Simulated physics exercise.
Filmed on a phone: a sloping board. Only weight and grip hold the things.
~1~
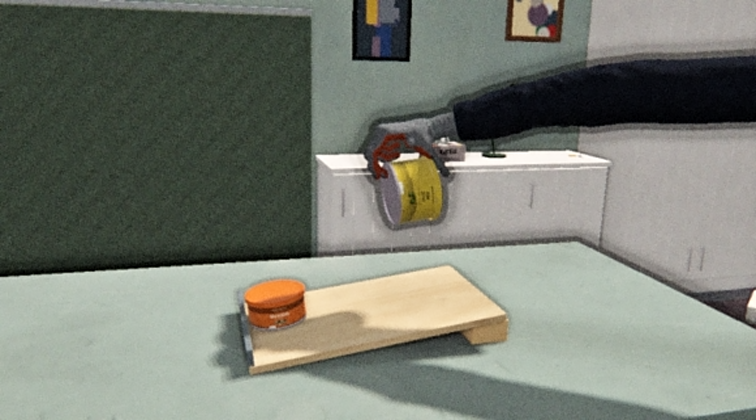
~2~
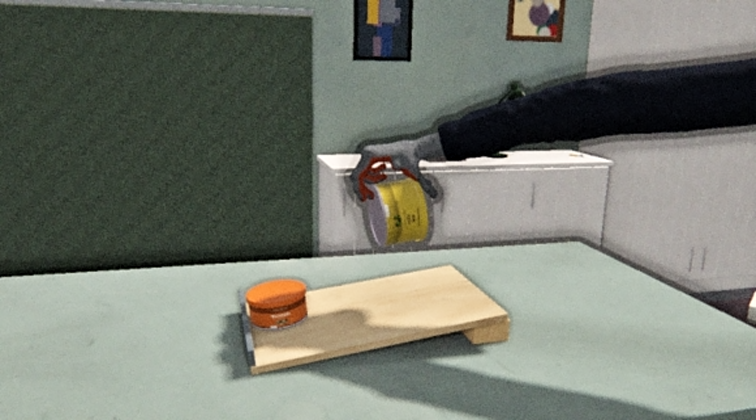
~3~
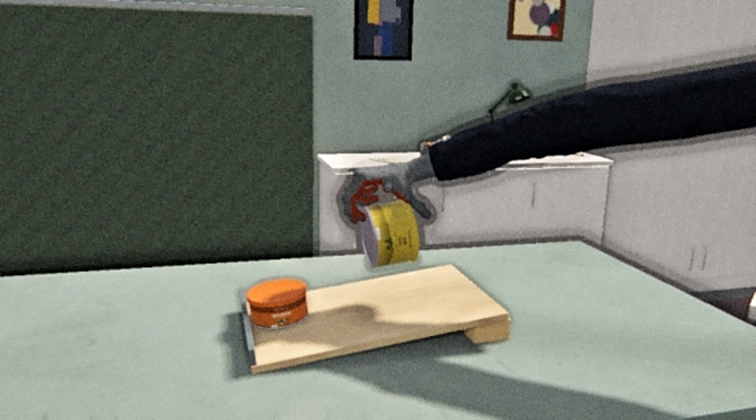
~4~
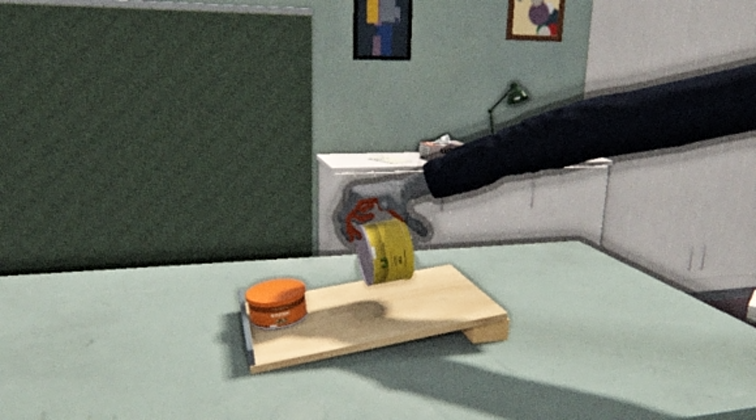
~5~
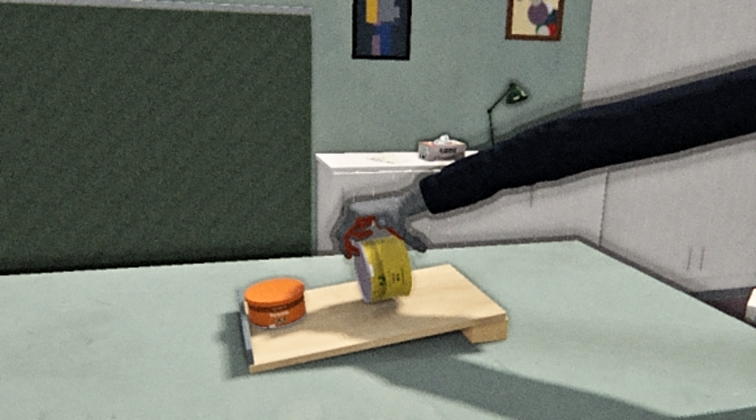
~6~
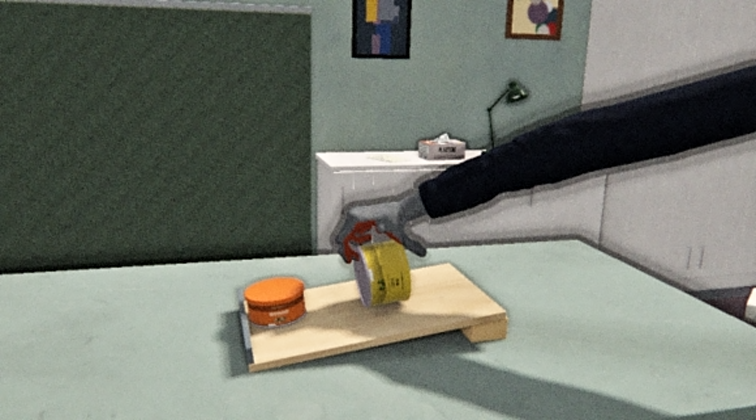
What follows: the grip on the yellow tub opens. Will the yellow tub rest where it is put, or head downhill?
As it turns out, it keeps its place.
Then, 0.20 s after the last picture, nothing has stirred.
Then, 0.50 s after the last picture, yellow tub resting near (381, 273).
At rest, both in place. Seen from the same camera at the end, yellow tub near (381, 273). The yellow tub remains at rest.
